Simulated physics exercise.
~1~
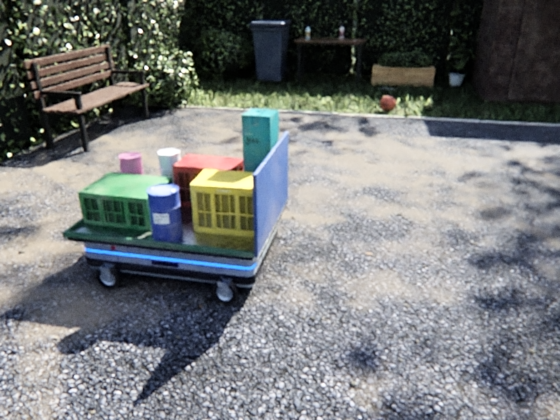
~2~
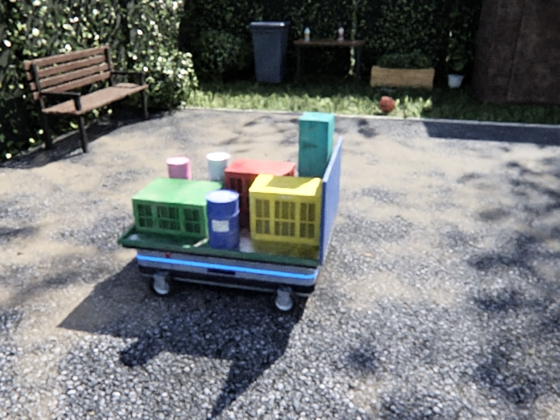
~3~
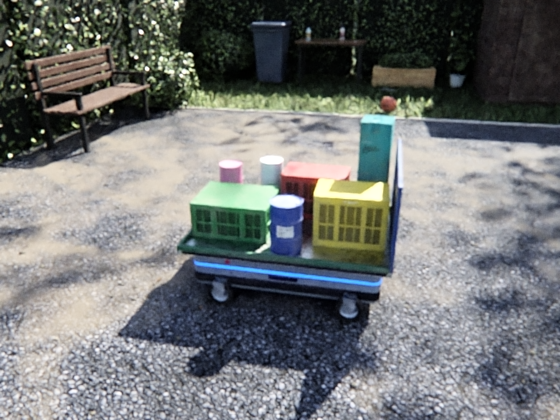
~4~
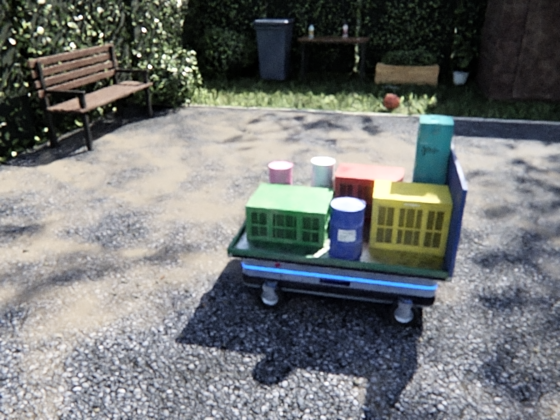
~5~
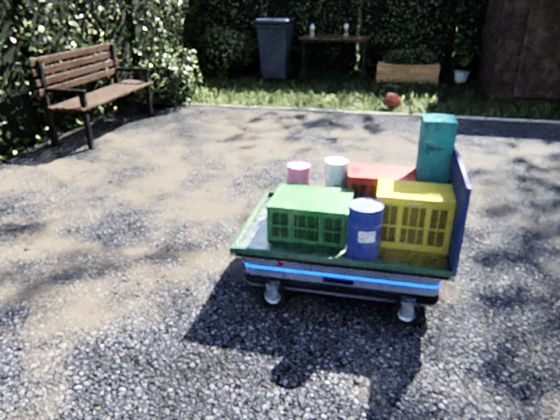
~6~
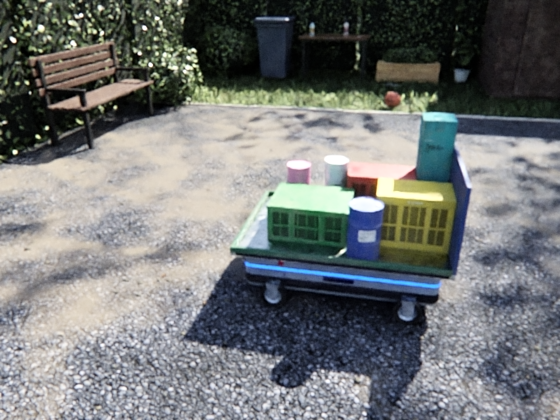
Loaded cart rolling right across a gravel yard, then stopping as the green crate and blue canister slide forward, everything staying upright.
